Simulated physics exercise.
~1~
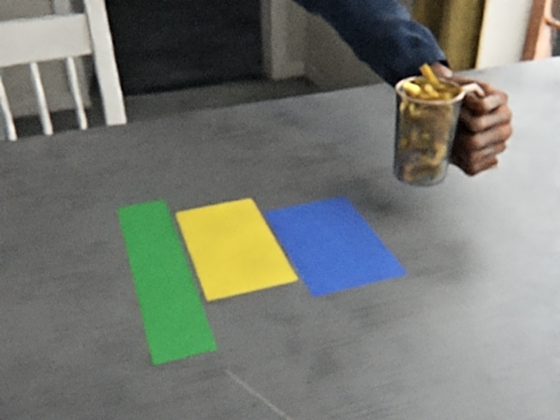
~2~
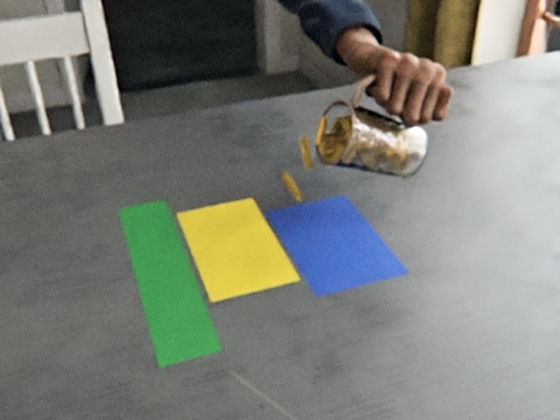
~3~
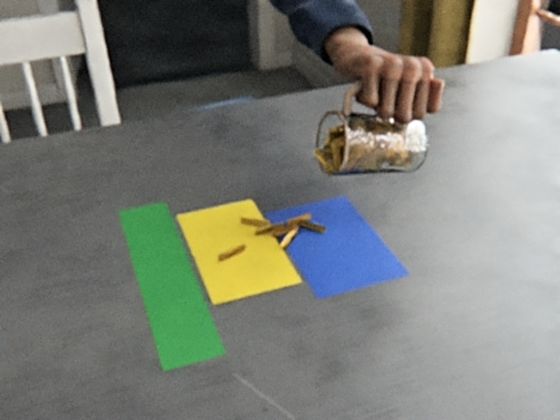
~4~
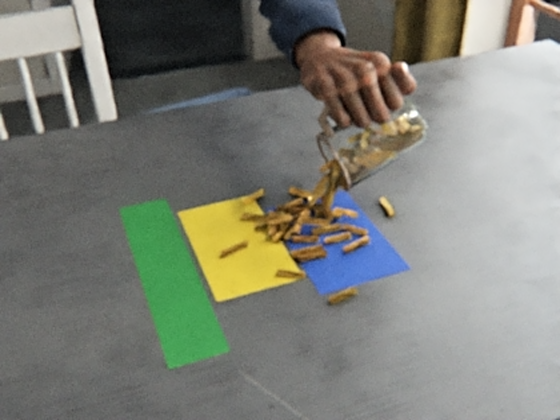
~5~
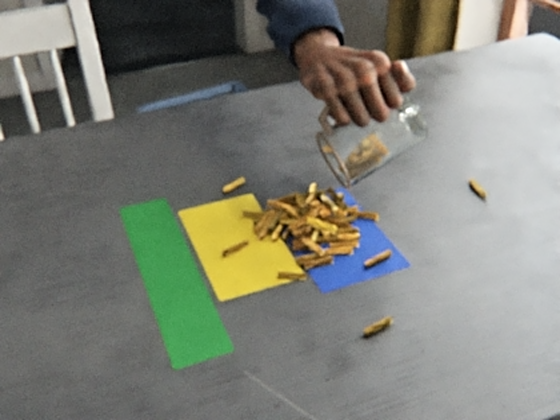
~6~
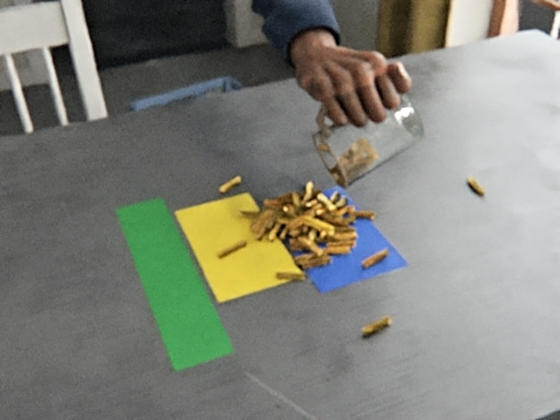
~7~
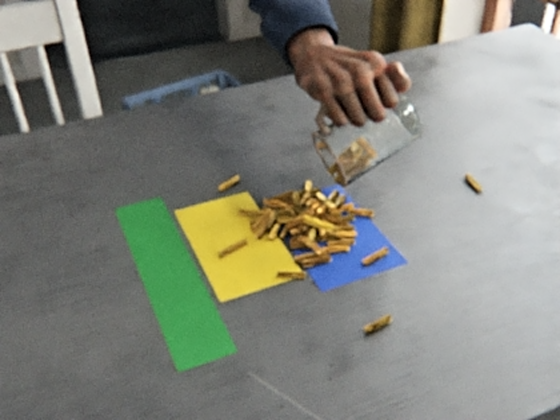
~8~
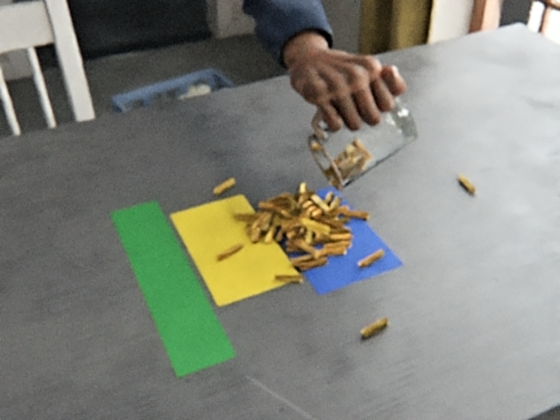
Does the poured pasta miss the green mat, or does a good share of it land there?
It misses the green mat. The pasta heaps up where the blue and yellow mats meet, with a few stray pieces on the bare table and some still in the cup.
